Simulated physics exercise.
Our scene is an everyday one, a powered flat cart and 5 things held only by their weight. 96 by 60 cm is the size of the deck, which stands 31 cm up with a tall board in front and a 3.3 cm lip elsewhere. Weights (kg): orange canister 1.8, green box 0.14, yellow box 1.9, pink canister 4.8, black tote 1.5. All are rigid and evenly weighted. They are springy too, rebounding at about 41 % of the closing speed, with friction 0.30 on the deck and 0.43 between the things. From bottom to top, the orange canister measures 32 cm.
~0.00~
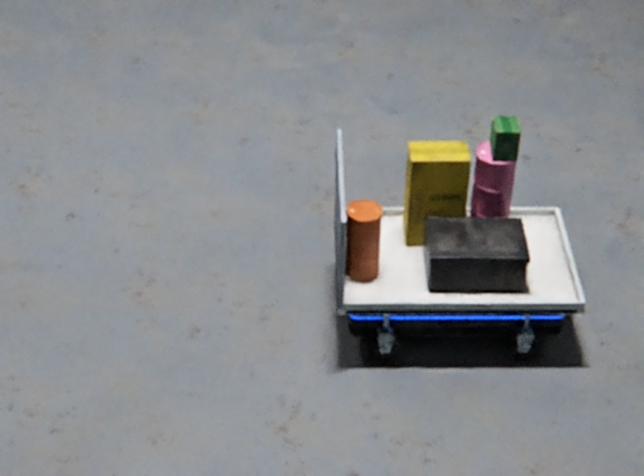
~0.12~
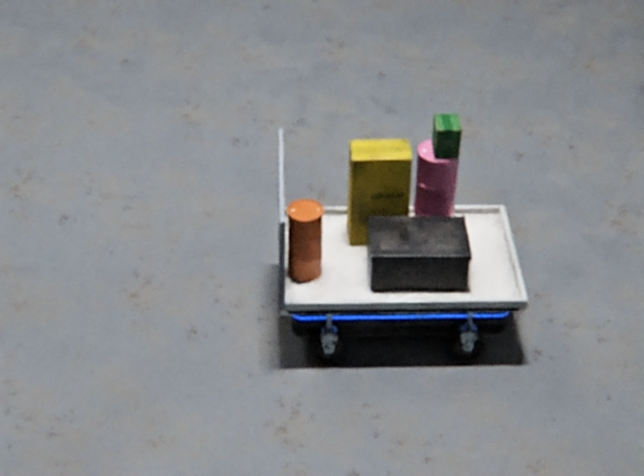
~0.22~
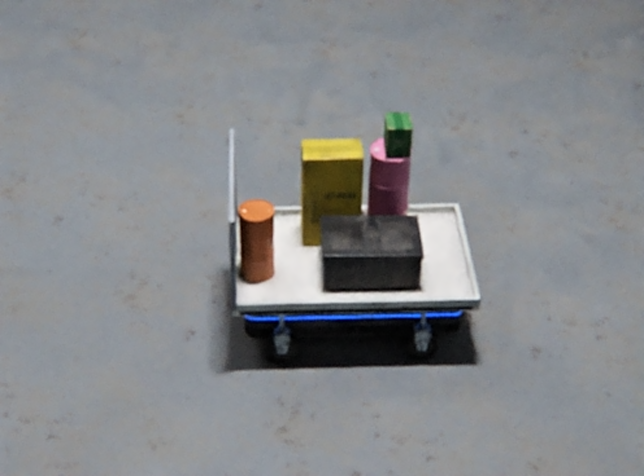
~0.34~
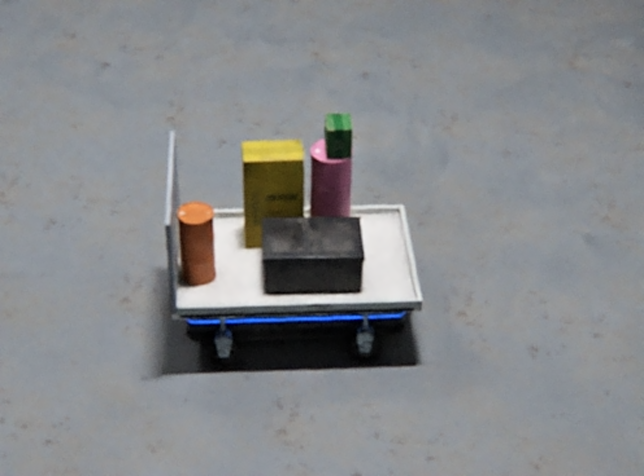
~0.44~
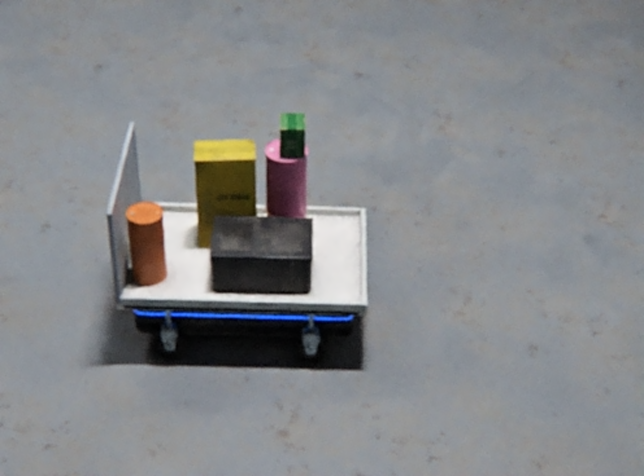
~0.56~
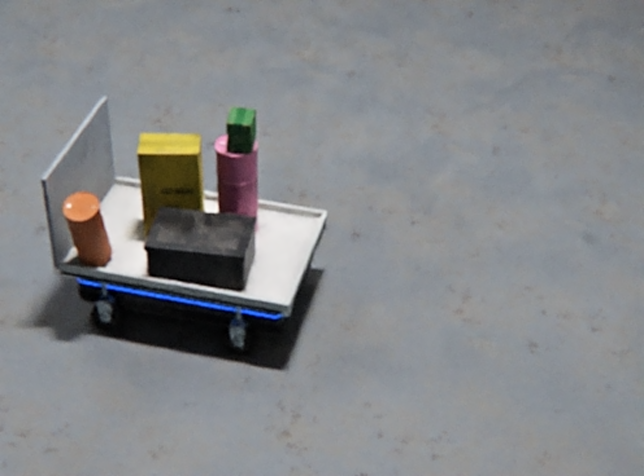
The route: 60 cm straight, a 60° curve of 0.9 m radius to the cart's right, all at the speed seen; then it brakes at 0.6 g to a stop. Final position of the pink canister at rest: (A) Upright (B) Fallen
A.
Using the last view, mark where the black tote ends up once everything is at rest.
Roughly pixel (17, 103).
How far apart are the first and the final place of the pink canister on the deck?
32 cm.
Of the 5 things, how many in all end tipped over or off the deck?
1 of them.
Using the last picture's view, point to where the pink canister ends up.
Somewhere around (62, 72).
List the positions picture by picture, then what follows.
Cart 0 cm along; pink canister (492, 194); orange canister (363, 241), in the first picture.
Cart 23 cm along; yellow box (379, 193); black tote (418, 253), in the second picture.
Cart 42 cm along; orange canister (257, 241); green box (398, 135), in the third picture.
Cart 65 cm along; yellow box (273, 195); black tote (312, 255), in the fourth picture.
Cart 84 cm along, turned 6°; orange canister (147, 244) moved 6 cm; green box (292, 136), in the fifth picture.
Cart 106 cm along, turned 20°; pink canister (237, 187) moved 3 cm; yellow box (173, 188) moved 11 cm, in the sixth picture.
After 0.76 s, cart 144 cm along, turned 44°; orange canister now off the deck; pink canister moved 10 cm near (169, 167); yellow box moved 13 cm.
After 0.96 s, cart 182 cm along, turned 60°; pink canister moved 11 cm near (126, 130); green box moved 14 cm; yellow box moved 12 cm.
After 1.16 s, cart 210 cm along, turned 60°; pink canister moved 13 cm near (91, 98); green box moved 16 cm; yellow box moved 16 cm.
After 1.36 s, cart 215 cm along, turned 60°, stopped; pink canister moved 25 cm near (70, 78); yellow box moved 28 cm; green box moved 27 cm.
In the end (1.9 s), off the deck and tipped over, orange canister; not toppled but over 10 cm from the start, green box, yellow box, pink canister and black tote. In the last view, pink canister near (62, 72).
